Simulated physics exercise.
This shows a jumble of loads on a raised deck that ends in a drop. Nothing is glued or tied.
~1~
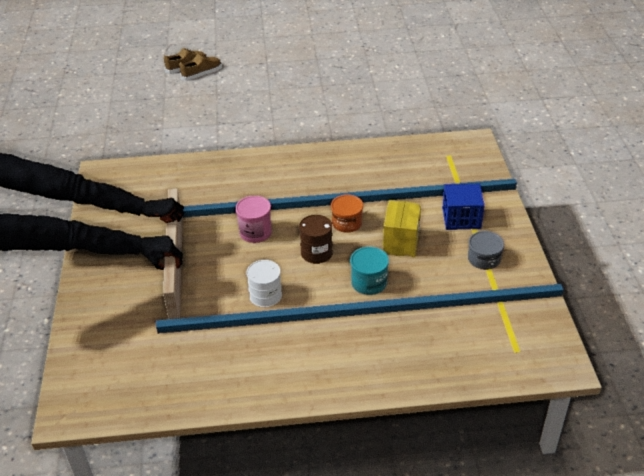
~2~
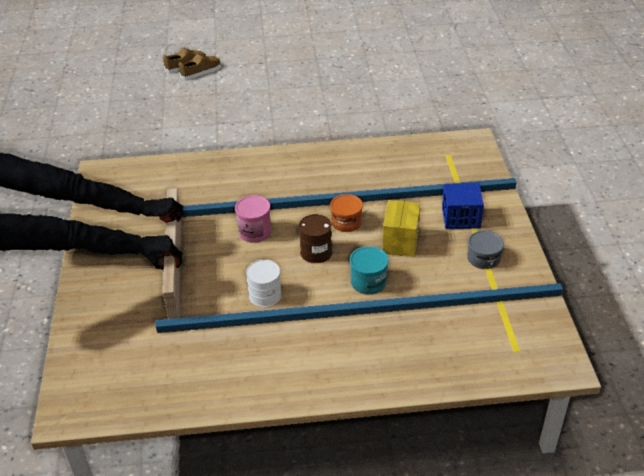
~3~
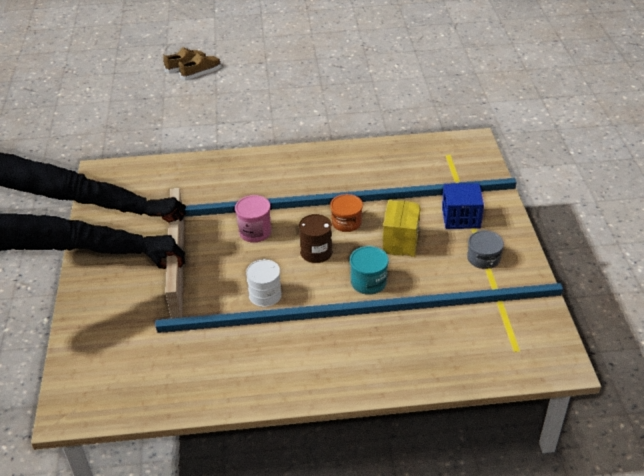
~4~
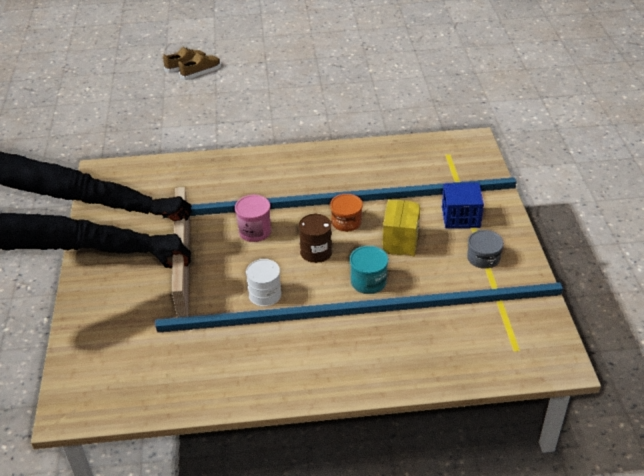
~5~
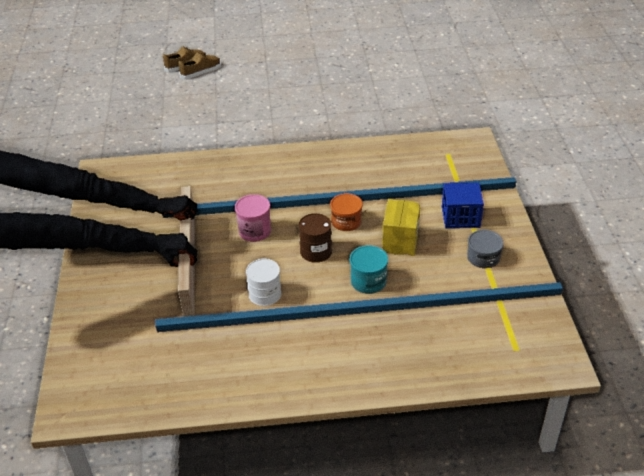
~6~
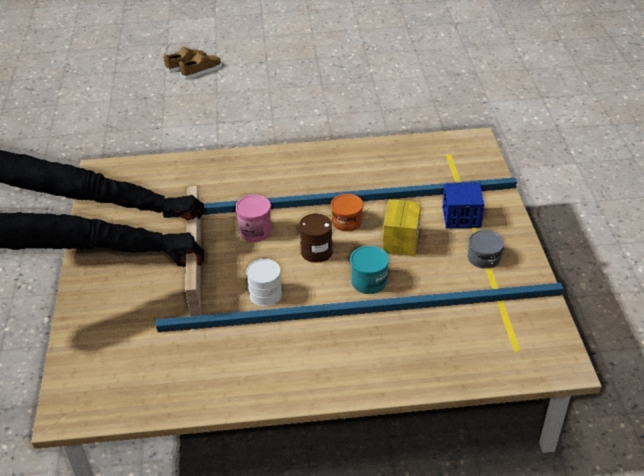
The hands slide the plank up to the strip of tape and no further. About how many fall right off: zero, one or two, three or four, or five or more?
The number that fall off is one or two.
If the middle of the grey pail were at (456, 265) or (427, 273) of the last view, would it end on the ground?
In turn it falls; survives.
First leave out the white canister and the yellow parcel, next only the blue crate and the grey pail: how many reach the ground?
First 0, then 0.
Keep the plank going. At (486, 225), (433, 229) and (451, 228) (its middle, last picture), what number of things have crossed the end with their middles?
Past the end: 2, 0 and 0.
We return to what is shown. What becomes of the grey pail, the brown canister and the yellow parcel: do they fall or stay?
The grey pail drops off, the brown canister stays on, the yellow parcel is kept.
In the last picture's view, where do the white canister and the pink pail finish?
About (511, 270), and the other about (486, 199).
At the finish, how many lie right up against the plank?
It touches 3.
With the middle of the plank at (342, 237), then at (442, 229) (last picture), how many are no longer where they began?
By then 5, and 8.
Soon after, none off yet; grey pail at rest near (485, 250); blue crate at rest near (463, 206); yellow parcel at rest near (402, 228).
After that, none off yet; grey pail at rest near (485, 250); blue crate at rest near (463, 206); yellow parcel displaced a little near (407, 227).
And then, none off yet; grey pail displaced about its own width near (503, 242); blue crate displaced about its own width near (495, 199); yellow parcel displaced well along near (471, 217).
In the end, the number that fall off is one or two; gone, blue crate and grey pail.
